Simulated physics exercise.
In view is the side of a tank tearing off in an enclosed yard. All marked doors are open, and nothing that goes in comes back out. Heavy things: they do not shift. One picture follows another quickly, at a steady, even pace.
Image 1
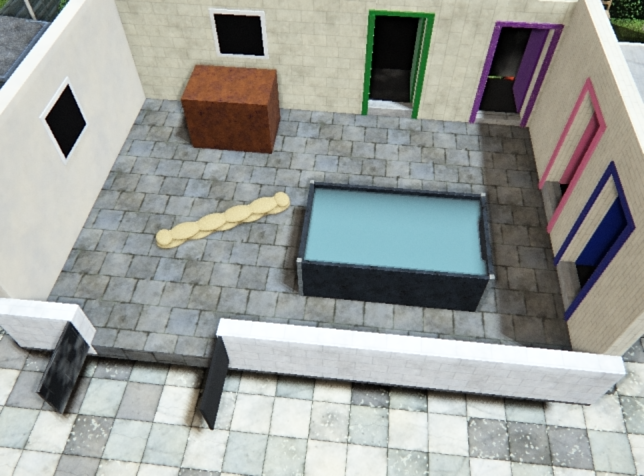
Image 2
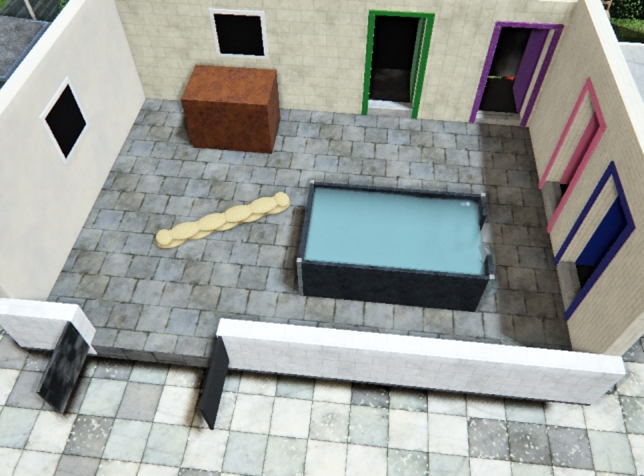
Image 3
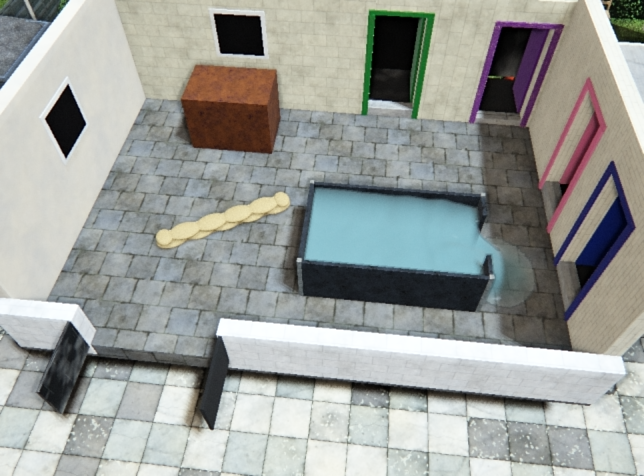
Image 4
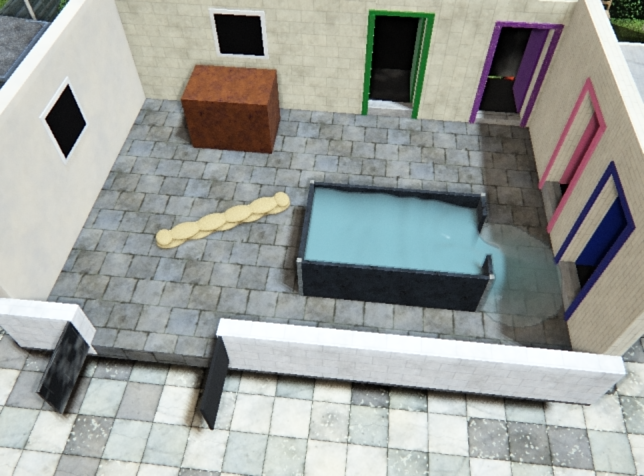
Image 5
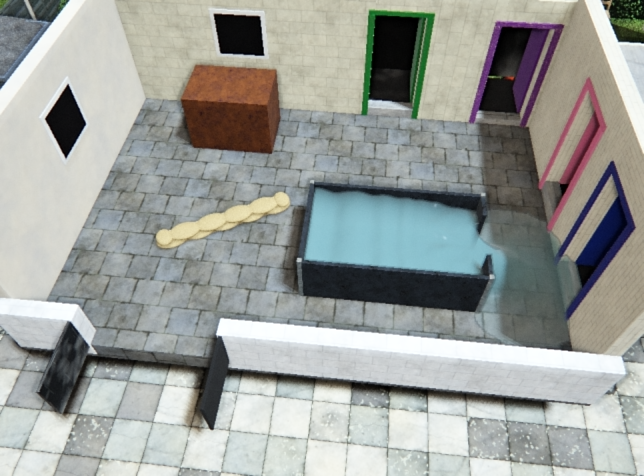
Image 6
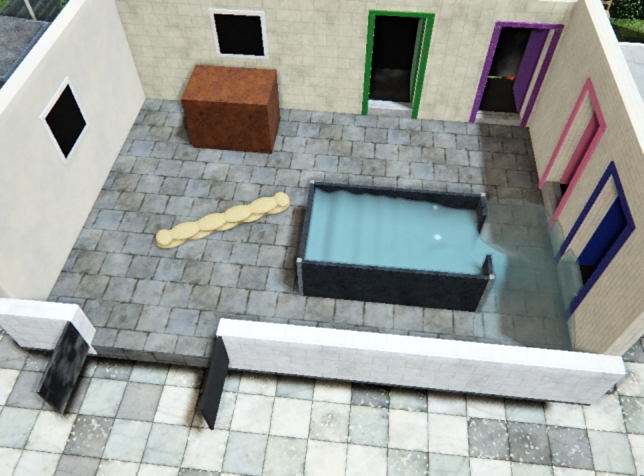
A dark-sided tank of blue water stands right of centre in a walled, grey-paved yard, seen from above by a still camera. A rusty brown block sits at the back left, a pale braided bar lies left of the tank, and green, purple, pink and blue doorways line the walls. The tank's right side opens, and water pours out, spreading across the paving towards the blue doorway.
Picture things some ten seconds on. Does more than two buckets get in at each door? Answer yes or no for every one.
Blue door: Yes, purple door: Yes, pink door: No, green door: No.
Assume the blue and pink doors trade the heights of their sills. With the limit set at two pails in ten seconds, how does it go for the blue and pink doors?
With the sills traded, the blue door overflows the limit and the pink door stays within it.
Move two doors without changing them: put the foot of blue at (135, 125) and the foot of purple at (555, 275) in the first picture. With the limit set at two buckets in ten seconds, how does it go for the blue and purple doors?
Well, the blue one stays short of the threshold, and the purple one crosses the threshold.
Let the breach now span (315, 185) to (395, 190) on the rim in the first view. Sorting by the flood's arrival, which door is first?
It would be the one in green.
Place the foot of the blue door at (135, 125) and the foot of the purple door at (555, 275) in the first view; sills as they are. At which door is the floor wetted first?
First: The purple-painted one.
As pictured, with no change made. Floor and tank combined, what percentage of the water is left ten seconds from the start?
Estimate: Near 76 %.
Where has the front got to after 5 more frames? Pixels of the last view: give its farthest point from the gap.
I'd say around (529, 132).
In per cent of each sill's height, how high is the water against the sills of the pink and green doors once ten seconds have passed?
I'd say around 30 and 20 in a hundred.
A moment on, water covers 15 % of the floor; the blue door far over two buckets in, the purple door not reached, the pink door wet at the sill, nothing in, the green door not reached.
Next, water covers 25 % of the floor; the blue door far over two buckets in, the purple door under two buckets in, the pink door wet at the sill, nothing in, the green door not reached.
Then, water covers 40 % of the floor; the blue door far over two buckets in, the purple door over two buckets in, the pink door wet at the sill, nothing in, the green door wet at the sill, nothing in.
Later, water covers 70 % of the floor; the blue door far over two buckets in, the purple door far over two buckets in, the pink door wet at the sill, nothing in, the green door wet at the sill, nothing in.
In the end, water covers 95 % of the floor; the blue door far over two buckets in, the purple door far over two buckets in, the pink door wet at the sill, nothing in, the green door wet at the sill, nothing in.
